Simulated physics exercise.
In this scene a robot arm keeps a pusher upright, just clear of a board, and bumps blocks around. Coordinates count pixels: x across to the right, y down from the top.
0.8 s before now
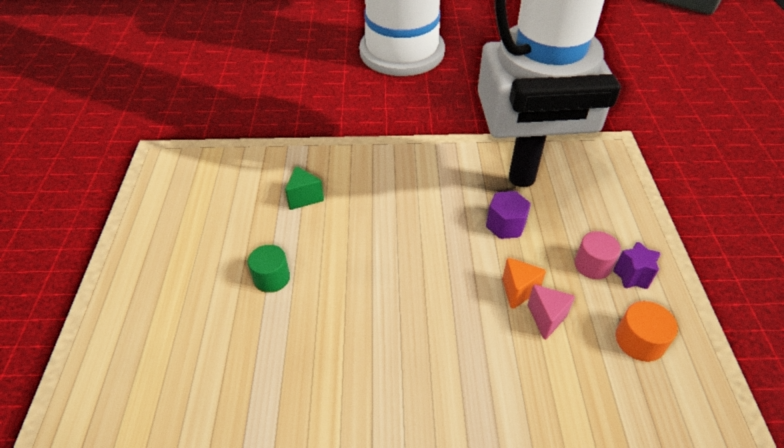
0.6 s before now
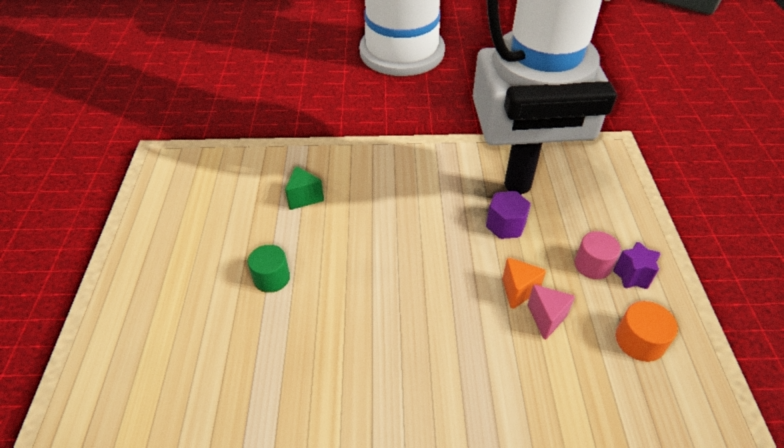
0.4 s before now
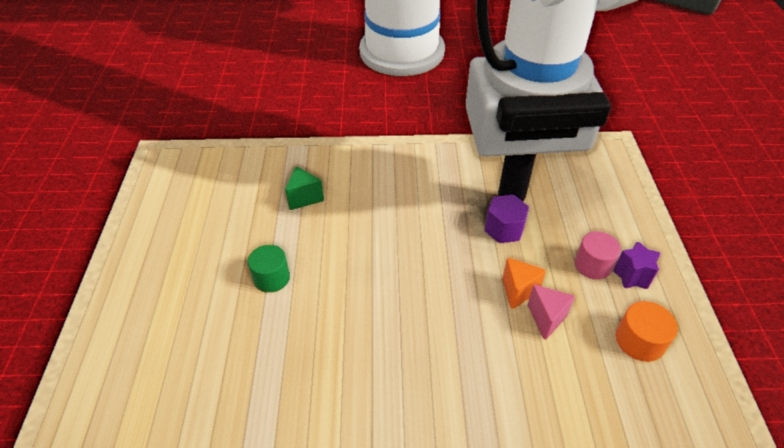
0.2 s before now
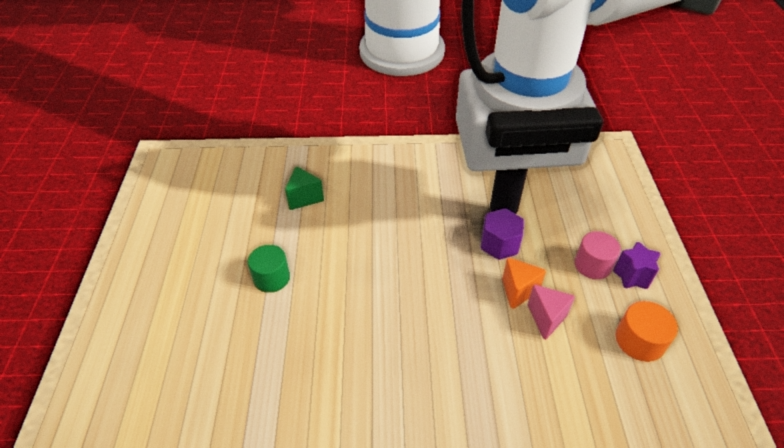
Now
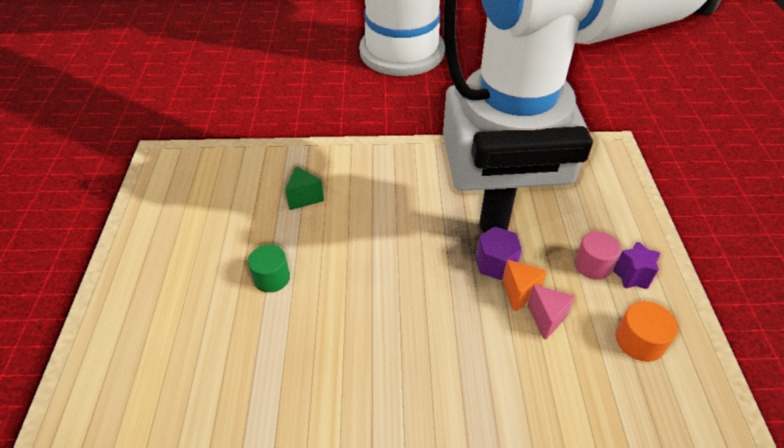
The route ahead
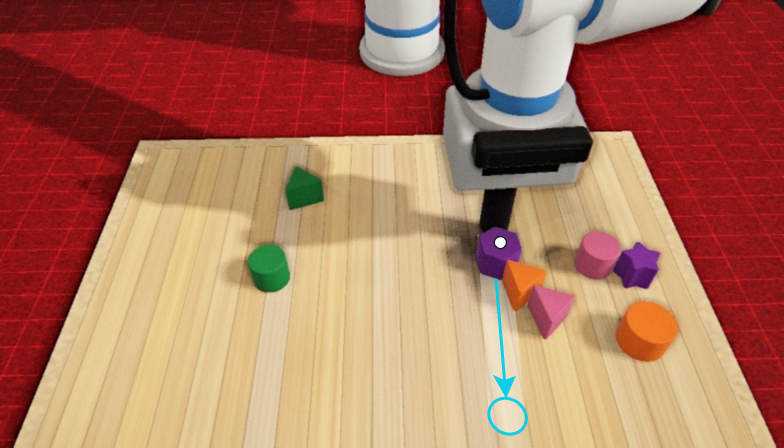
A pale wooden board on a red, tile-patterned surface is seen from above at an angle by a still camera. Green blocks sit on the left, with a purple hexagon, orange and pink triangular blocks, a pink cylinder, a purple star and an orange cylinder on the right. A white robot arm's black pusher moves toward the viewer and slightly left, sliding the hexagon beside the orange triangular block.
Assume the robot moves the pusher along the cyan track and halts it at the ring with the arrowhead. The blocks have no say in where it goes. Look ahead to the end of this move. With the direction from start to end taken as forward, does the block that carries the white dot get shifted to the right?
The answer is yes.
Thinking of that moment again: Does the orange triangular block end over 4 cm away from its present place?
My answer is yes.
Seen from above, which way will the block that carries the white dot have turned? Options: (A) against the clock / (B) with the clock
Correct choice: B.
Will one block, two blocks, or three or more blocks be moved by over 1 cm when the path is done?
The count is two.
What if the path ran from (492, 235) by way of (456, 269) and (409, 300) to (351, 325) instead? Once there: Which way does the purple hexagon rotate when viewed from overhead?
Looking down on the board, it turns counter-clockwise.
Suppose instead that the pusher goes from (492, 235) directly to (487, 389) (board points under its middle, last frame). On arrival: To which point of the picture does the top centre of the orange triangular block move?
My estimate: (527, 309).
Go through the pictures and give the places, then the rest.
Pusher tip at (522, 180); block tops, purple hexagon at (510, 204); orange triangular block at (524, 272); pink triangular block at (553, 300), in the first frame.
Pusher at (518, 186); blocks unchanged, in the second frame.
Pusher at (512, 196); purple hexagon at (509, 208), in the third frame.
Pusher at (504, 210); purple hexagon at (504, 223), in the fourth frame.
Pusher at (494, 227); purple hexagon at (500, 243); orange triangular block at (525, 274); pink triangular block at (553, 300), in the fifth frame.
Path on the board, in a line from (492, 235) to (507, 416); the dot is on the purple hexagon.
What follows on the original path. One third of the way, pusher at (498, 279); purple hexagon at (490, 297), turned 40° clockwise; orange triangular block at (527, 304), turned 80° anticlockwise; pink triangular block at (559, 302).
Two thirds of the way, pusher at (504, 339); purple hexagon at (469, 339); orange triangular block at (539, 325), turned 105° anticlockwise; pink triangular block at (560, 303).
At the end, pusher at (510, 409); purple hexagon at (466, 342), turned 125° clockwise; orange triangular block at (539, 325), turned 105° anticlockwise; pink triangular block at (560, 303).
